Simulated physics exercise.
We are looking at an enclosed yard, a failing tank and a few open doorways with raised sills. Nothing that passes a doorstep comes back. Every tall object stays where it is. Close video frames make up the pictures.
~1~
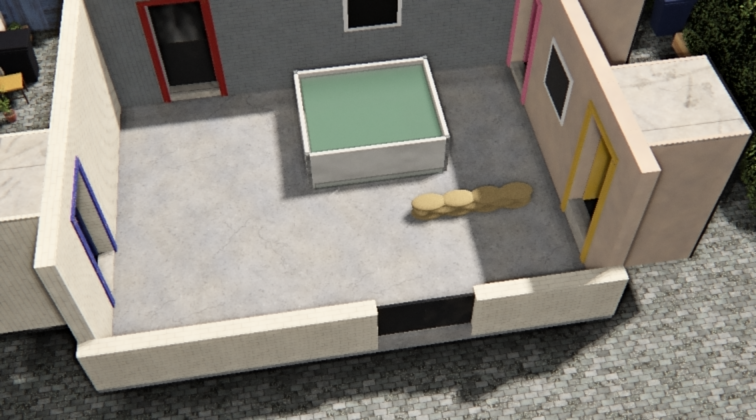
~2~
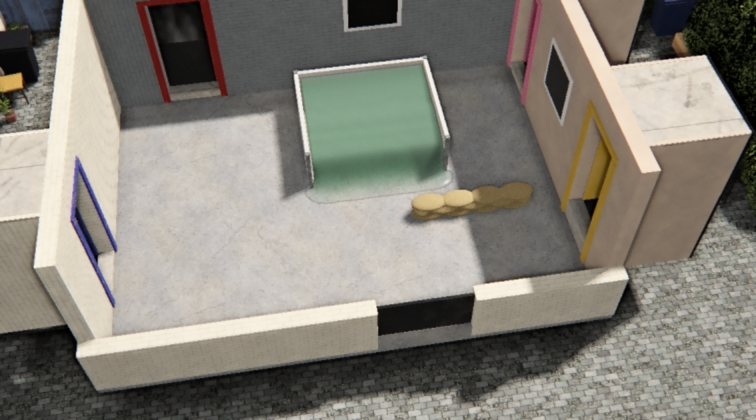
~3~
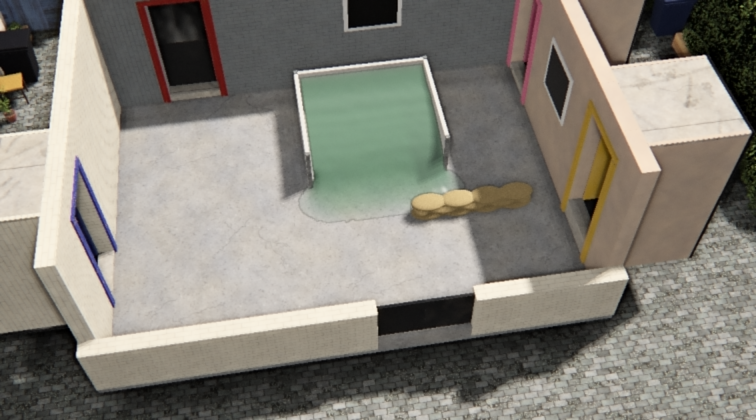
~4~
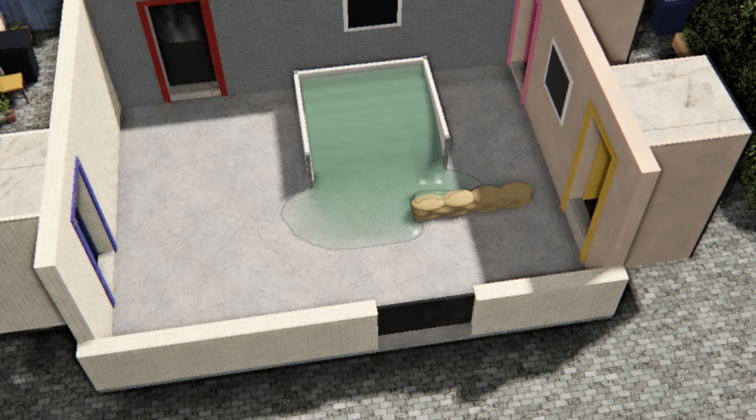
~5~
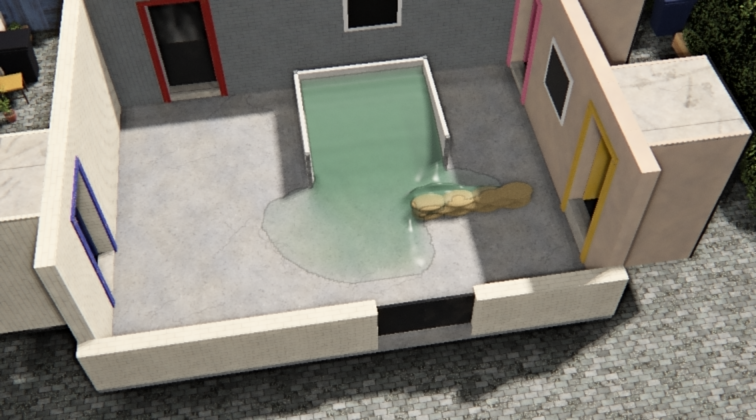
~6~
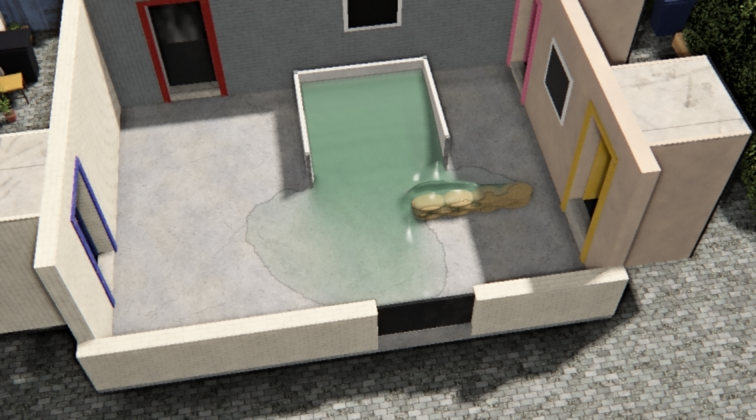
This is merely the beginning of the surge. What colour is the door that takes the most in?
It is blue.
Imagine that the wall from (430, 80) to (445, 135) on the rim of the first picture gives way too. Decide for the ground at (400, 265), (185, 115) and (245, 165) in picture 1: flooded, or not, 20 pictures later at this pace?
In the order asked: Waterlogged, bare, bare.
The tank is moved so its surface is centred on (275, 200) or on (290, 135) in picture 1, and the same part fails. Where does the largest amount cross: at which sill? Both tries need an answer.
For the first spot it's the blue one, and for the second it's the door marked blue.
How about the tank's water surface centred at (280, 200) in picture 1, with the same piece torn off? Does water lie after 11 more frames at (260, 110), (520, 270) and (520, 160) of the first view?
Point by point, the spots are not hit, hit and not hit.
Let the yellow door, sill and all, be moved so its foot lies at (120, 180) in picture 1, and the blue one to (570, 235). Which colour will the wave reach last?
The final door reached is the red-painted one.
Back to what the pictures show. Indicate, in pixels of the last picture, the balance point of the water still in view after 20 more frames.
Close to (361, 232), I reckon.
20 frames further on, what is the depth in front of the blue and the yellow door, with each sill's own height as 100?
Around 270 in a hundred for the first and 70 in a hundred for the second.
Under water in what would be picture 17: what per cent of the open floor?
Close to 50 %.
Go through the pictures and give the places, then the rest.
The water tank at (369, 108) is whole and still, in the first frame.
Water pours out at (378, 166) and has run to (449, 173), in the second frame.
The front is at (459, 186), out from the gap at (378, 168), in the third frame.
Water pours out at (378, 169) and has run to (478, 198), in the fourth frame.
The front is at (304, 264), out from the gap at (378, 170), in the fifth frame.
Water pours out at (378, 170) and has run to a hidden place, in the sixth frame.
A moment on, water covers 40 % of the floor; red door not reached, yellow door not reached, pink door not reached, blue door not reached.
Next, water covers 50 % of the floor; red door not reached, yellow door wet at the sill, nothing in, pink door wet at the sill, nothing in, blue door not reached.
Then, water covers 65 % of the floor; red door not reached, yellow door wet at the sill, nothing in, pink door a trickle in, blue door some in.
Later, water covers 90 % of the floor; red door wet at the sill, nothing in, yellow door wet at the sill, nothing in, pink door a trickle in, blue door a lot in.
In the end, water covers 95 % of the floor; red door wet at the sill, nothing in, yellow door wet at the sill, nothing in, pink door a trickle in, blue door a lot in; the blue door has let in the most.
